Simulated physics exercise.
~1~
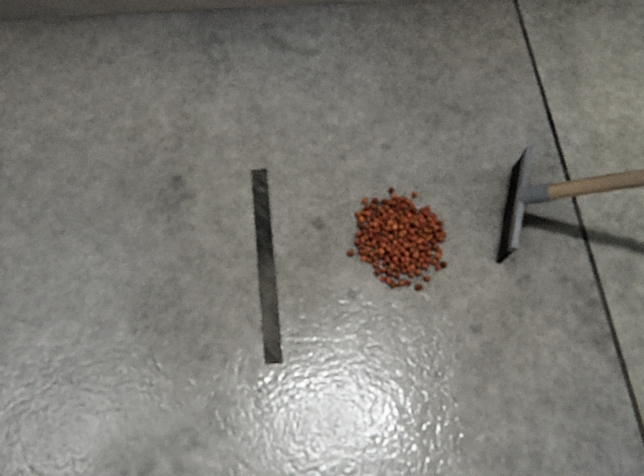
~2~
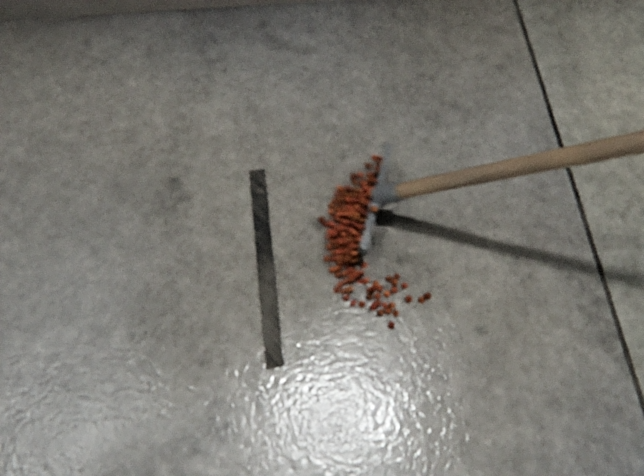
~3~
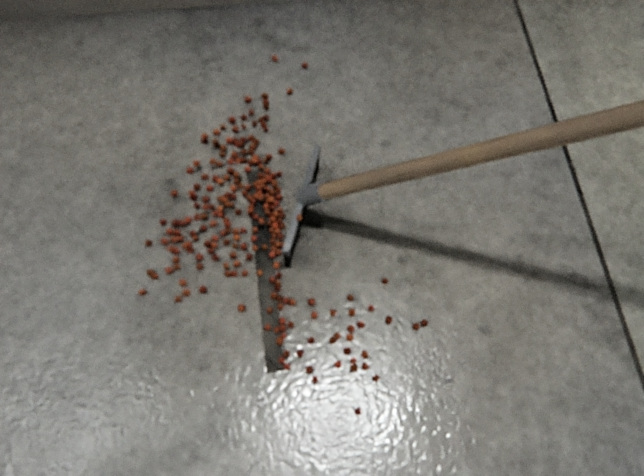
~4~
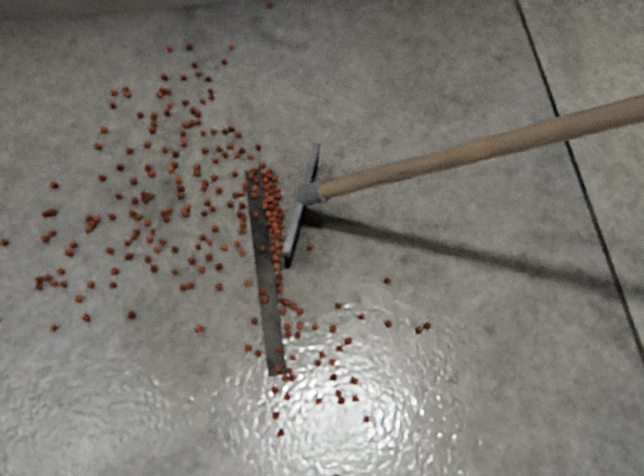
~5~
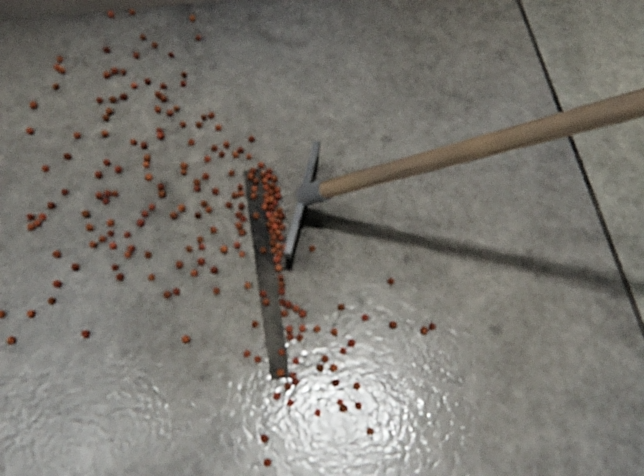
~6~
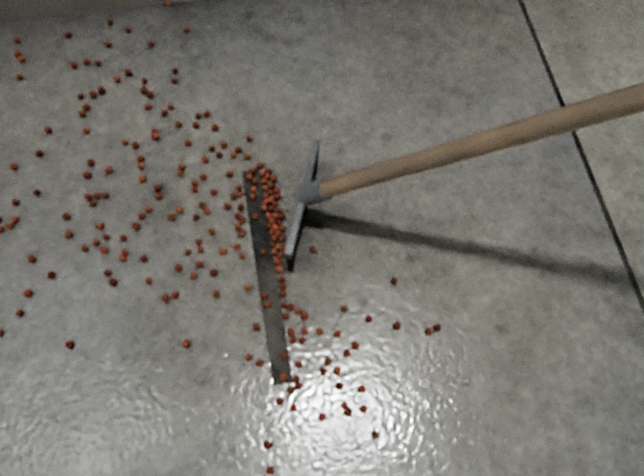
On a grey floor, a squeegee pushes reddish pellets left over a dark strip, scattering many.
